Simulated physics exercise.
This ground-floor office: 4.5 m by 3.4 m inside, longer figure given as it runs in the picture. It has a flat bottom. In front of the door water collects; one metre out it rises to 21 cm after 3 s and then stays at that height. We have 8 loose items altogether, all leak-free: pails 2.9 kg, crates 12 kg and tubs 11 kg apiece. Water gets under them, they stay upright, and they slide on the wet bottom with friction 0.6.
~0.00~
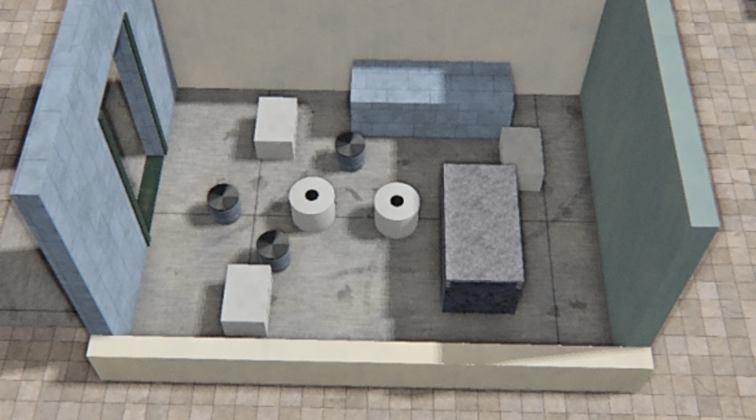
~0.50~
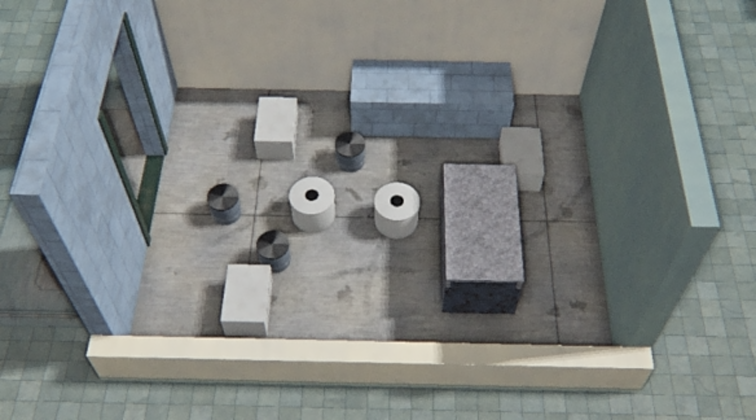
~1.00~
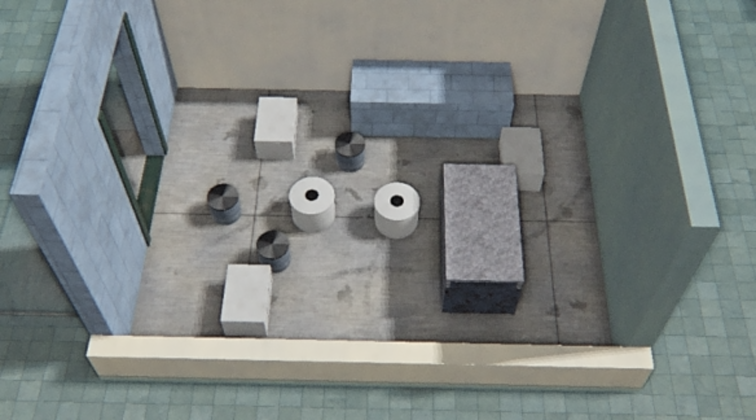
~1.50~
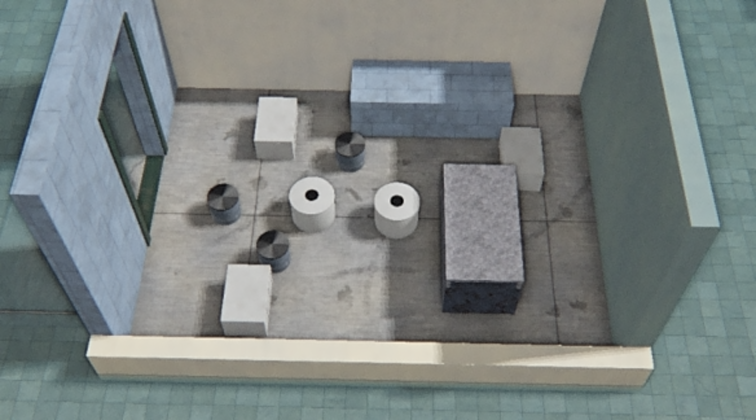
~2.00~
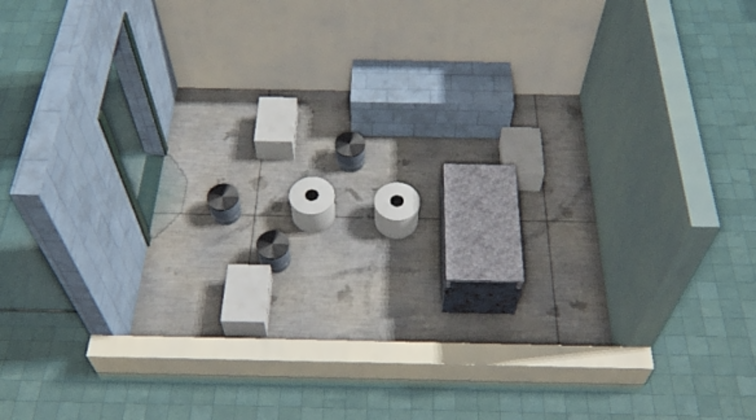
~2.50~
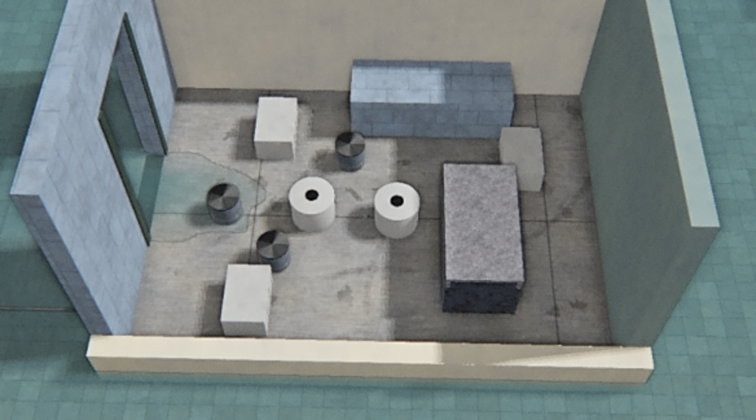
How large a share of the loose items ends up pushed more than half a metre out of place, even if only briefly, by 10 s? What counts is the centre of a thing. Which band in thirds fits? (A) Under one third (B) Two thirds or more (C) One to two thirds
(B) Two thirds or more.
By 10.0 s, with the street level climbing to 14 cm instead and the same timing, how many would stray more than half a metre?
Then 4 of them.
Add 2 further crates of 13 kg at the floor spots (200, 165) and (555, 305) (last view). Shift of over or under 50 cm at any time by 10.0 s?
In turn: Over, short of it.
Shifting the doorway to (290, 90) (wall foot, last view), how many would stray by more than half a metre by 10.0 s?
Then 6 of them would.
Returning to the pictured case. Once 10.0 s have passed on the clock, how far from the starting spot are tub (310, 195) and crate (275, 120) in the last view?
60 cm and 250 cm respectively.
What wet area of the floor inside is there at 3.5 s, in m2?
About 3.5 m2 is covered.
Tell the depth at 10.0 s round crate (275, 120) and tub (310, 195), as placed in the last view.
12 and 11 cm.
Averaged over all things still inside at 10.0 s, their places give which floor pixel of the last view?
I'd put it around (473, 243).
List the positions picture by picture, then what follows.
The first frame shows a pail at (222, 196) rests on the ground; a pail at (272, 244), on the bottom; water covers 0.0 m2; 0 of 8 have shifted.
The second frame shows a pail at (222, 196) rests on the ground; a pail at (272, 244), on the bottom; 0.0 m2 under water; 0 of 8 have shifted.
The third frame shows a pail at (222, 196), on the bottom; a pail at (272, 244) rests on the ground; 0.0 m2 under water; 0 of 8 have shifted.
The fourth frame shows a pail at (222, 196), on the bottom; a pail at (272, 244) rests on the ground; 0.0 m2 under water; 0 of 8 have shifted.
The fifth frame shows a pail at (222, 196), on the bottom; a pail at (272, 244) rests on the ground; water covers 0.2 m2; 0 of 8 have shifted.
The sixth frame shows a pail at (223, 197) rests on the ground; a pail at (272, 244) rests on the ground; water covers 0.8 m2; 0 of 8 have shifted.
After 3.5 s 1 of 8 are over 50 cm from their spots; 0 afloat.
After 4.5 s 4 of 8 are over 50 cm from their spots; 0 afloat.
After 7.0 s 6 of 8 are over 50 cm from their spots; 4 afloat.
After 10.0 s 7 of 8 are over 50 cm from their spots, and 7 have been at some point; 8 afloat.
